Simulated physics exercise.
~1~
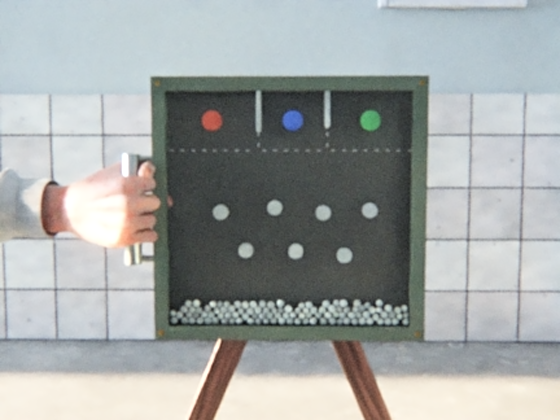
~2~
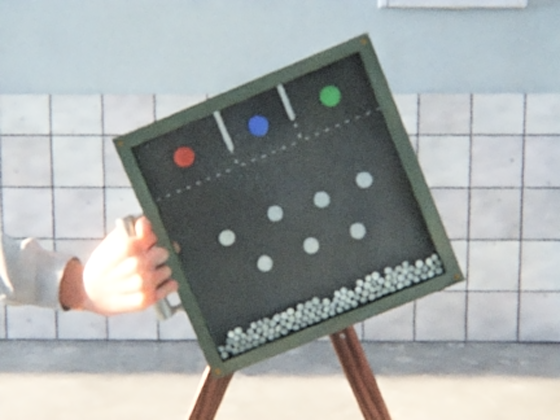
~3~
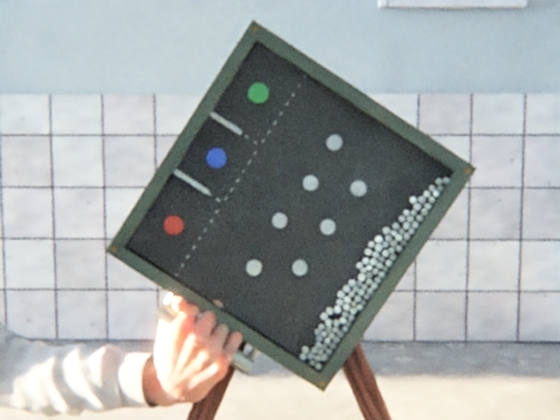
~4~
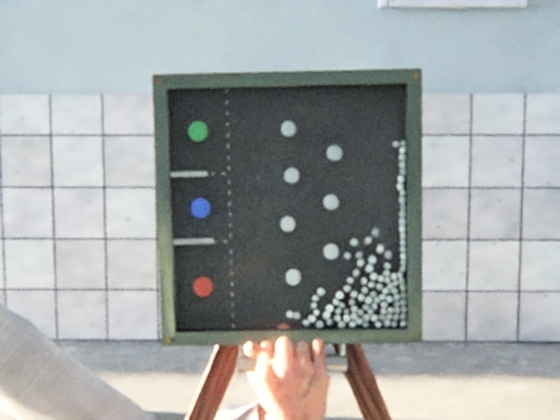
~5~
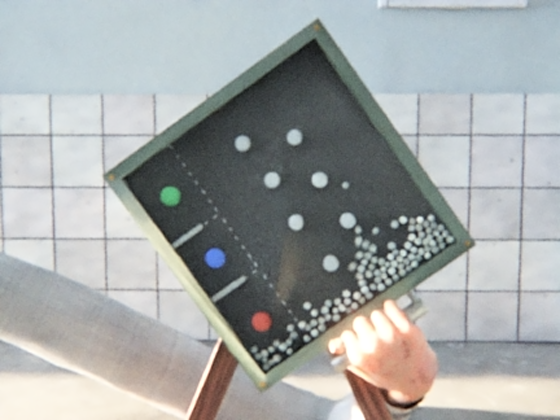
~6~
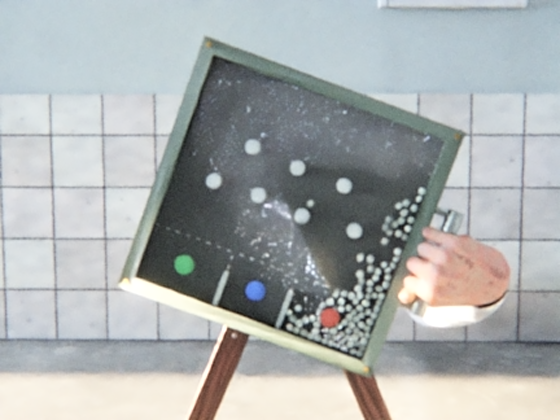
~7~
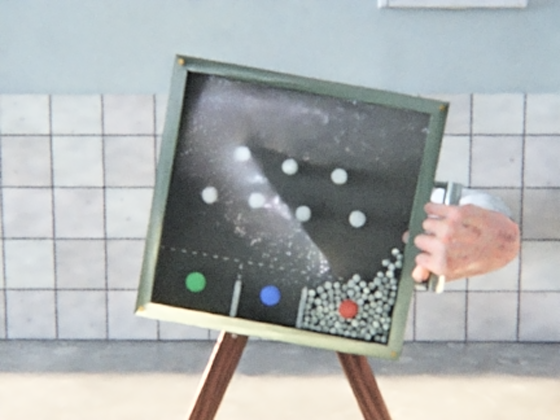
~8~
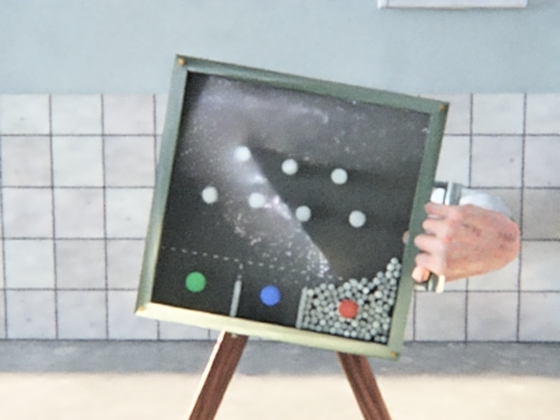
A hand turns the framed board anticlockwise until most pale beads settle around the red dot.
